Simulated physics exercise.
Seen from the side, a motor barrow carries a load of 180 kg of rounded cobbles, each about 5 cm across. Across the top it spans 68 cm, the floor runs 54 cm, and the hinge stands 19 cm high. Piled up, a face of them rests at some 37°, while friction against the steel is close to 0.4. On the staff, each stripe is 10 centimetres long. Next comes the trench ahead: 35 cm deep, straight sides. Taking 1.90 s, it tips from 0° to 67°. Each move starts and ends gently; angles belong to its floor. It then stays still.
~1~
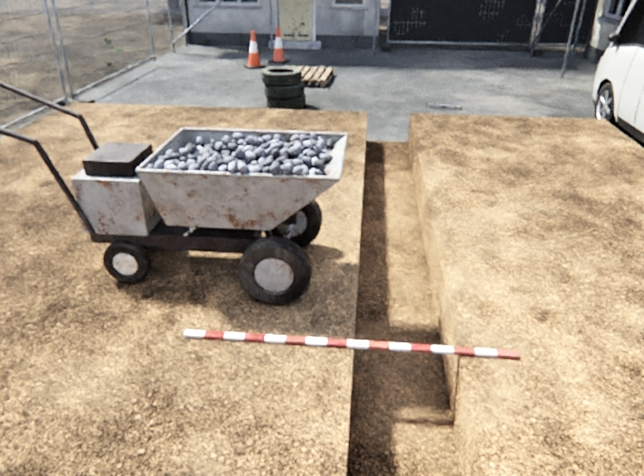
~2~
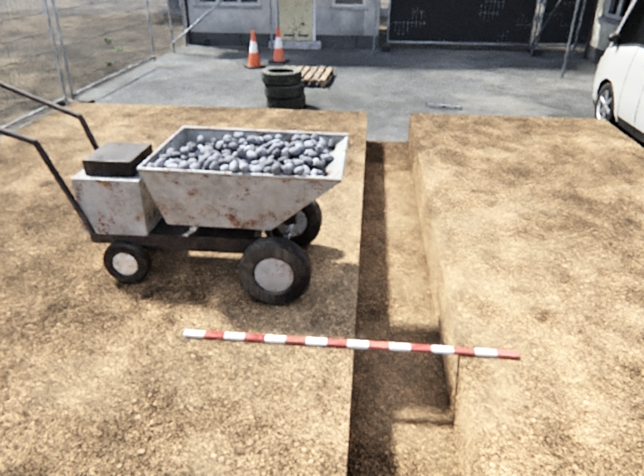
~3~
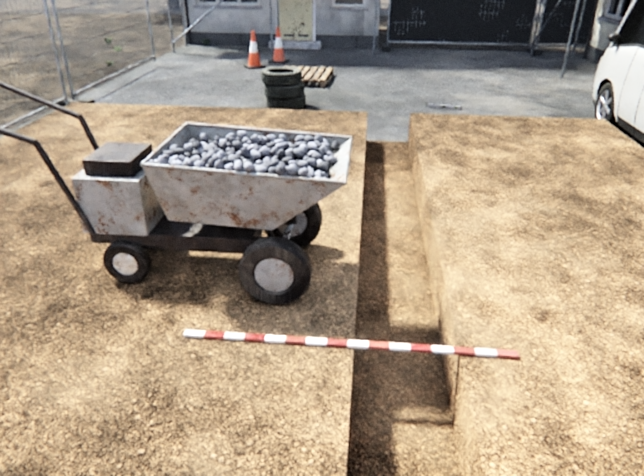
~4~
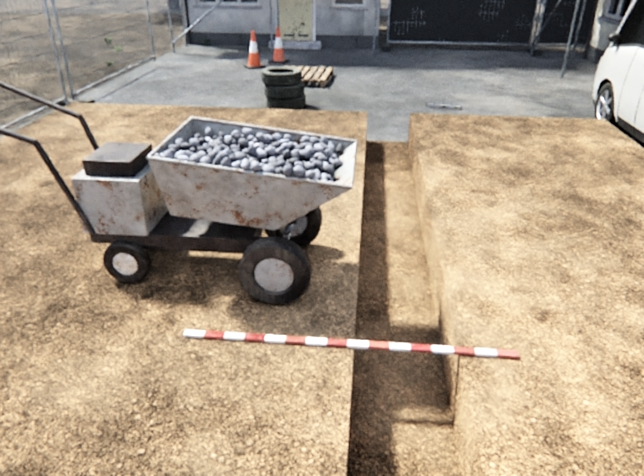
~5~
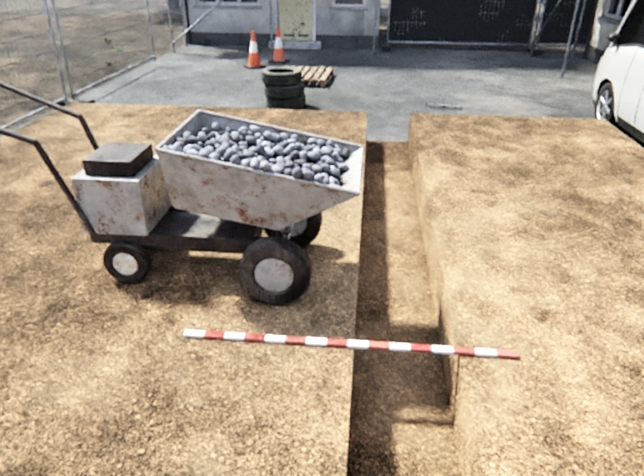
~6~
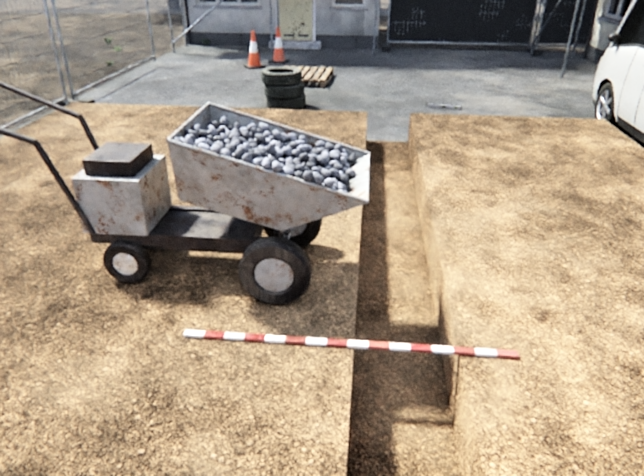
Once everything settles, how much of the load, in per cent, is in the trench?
Once it settles, about 93 per cent of the load is there.
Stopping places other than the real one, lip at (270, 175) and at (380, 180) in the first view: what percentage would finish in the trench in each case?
Around 85% for the first place and 50% for the second.
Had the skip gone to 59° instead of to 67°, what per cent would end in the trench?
It would be near 90 per cent.
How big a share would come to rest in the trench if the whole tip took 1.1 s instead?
About 90%.
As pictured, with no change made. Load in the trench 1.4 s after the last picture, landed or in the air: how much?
I'd say near 55 per cent at that time.
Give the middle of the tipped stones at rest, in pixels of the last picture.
I'd put it close to (411, 313).
Then, 0.8 s after the last picture the floor is at 56°, 97 % in the skip, 3 % in the trench; the foremost stones are at (418, 278).
Then, 1.4 s after the last picture the floor is at 67°, 39 % in the skip, 56 % in the trench, 5 % past the trench; the foremost stones are at (504, 280).
Then, 1.7 s after the last picture the floor is at 67°, 13 % in the skip, 80 % in the trench, 7 % past the trench; the foremost stones are at (546, 273).
Then, 3.7 s after the last picture the floor is at 67°, 0 % in the skip, 93 % in the trench, 7 % past the trench; the foremost stones are at (568, 284).
